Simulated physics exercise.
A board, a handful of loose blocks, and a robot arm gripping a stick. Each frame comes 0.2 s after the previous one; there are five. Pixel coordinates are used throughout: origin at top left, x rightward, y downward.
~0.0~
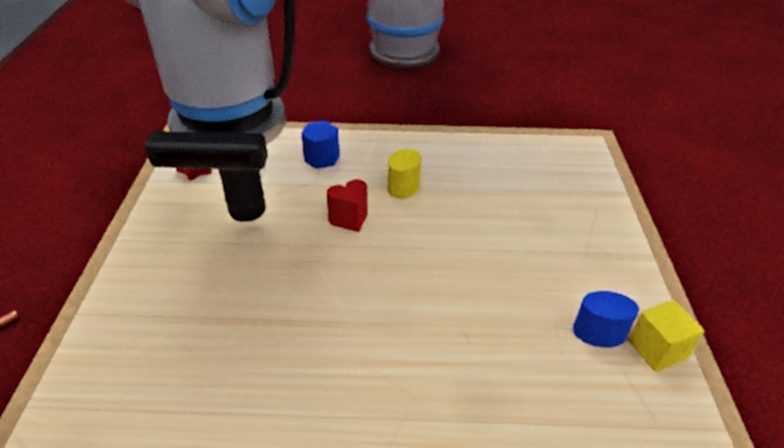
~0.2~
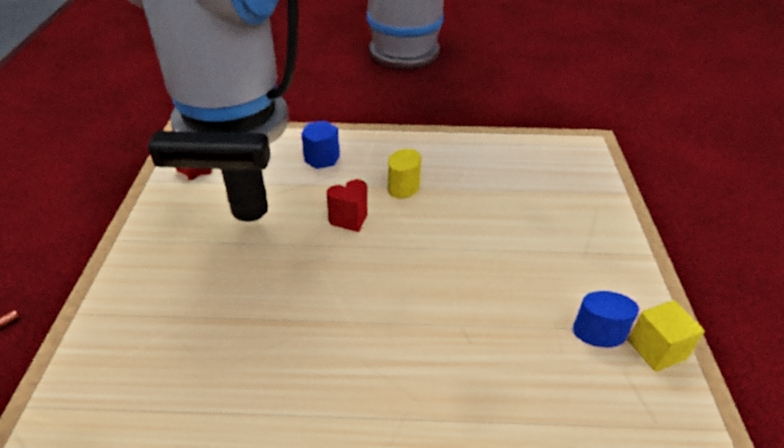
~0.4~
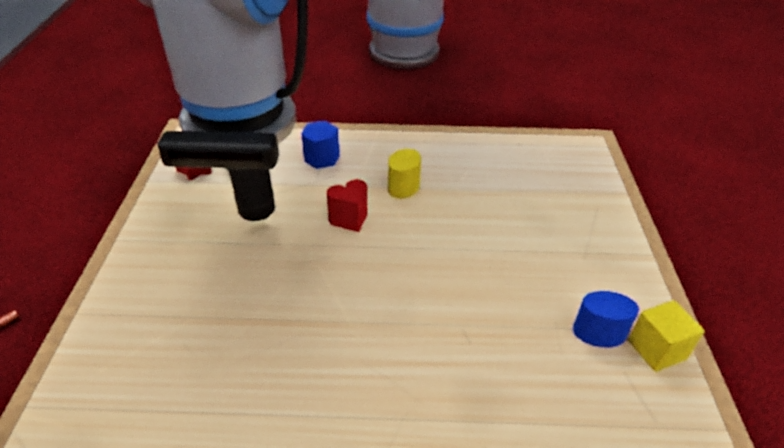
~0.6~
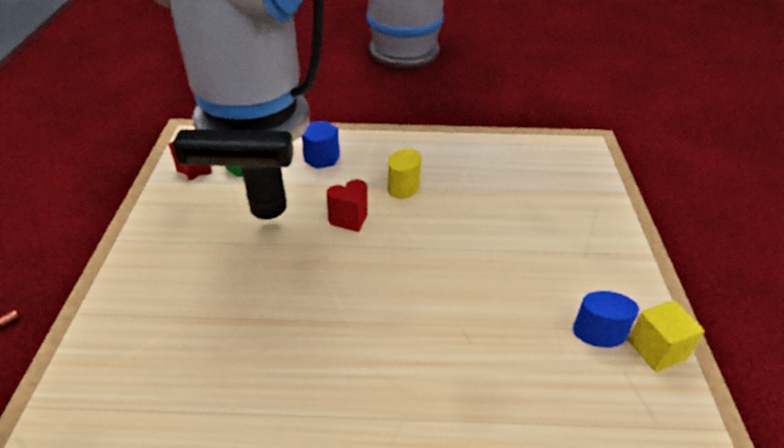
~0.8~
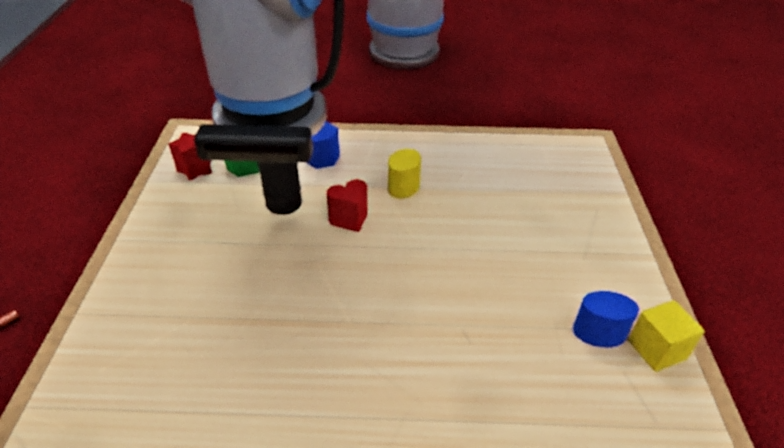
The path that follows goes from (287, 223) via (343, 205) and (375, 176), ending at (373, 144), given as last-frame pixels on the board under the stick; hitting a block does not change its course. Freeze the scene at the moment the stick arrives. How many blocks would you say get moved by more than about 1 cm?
Answer: One block.
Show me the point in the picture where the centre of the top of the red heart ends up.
Around pixel (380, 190).
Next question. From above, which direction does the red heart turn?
Bird's-eye view: Clockwise.
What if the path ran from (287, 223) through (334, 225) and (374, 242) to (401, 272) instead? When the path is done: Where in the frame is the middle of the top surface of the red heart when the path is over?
The middle of its upper face should be somewhere near (393, 189).
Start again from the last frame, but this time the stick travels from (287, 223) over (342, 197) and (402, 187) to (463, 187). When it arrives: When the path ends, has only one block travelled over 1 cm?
Yes.
On the path given first. One third of the way, stick at (342, 187); red heart at (375, 190), turned 40° clockwise.
Two thirds of the way, stick at (375, 158); red heart at (380, 190), turned 60° clockwise.
At the end, stick at (373, 127); red heart at (380, 190), turned 60° clockwise; yellow elliptical block in place.
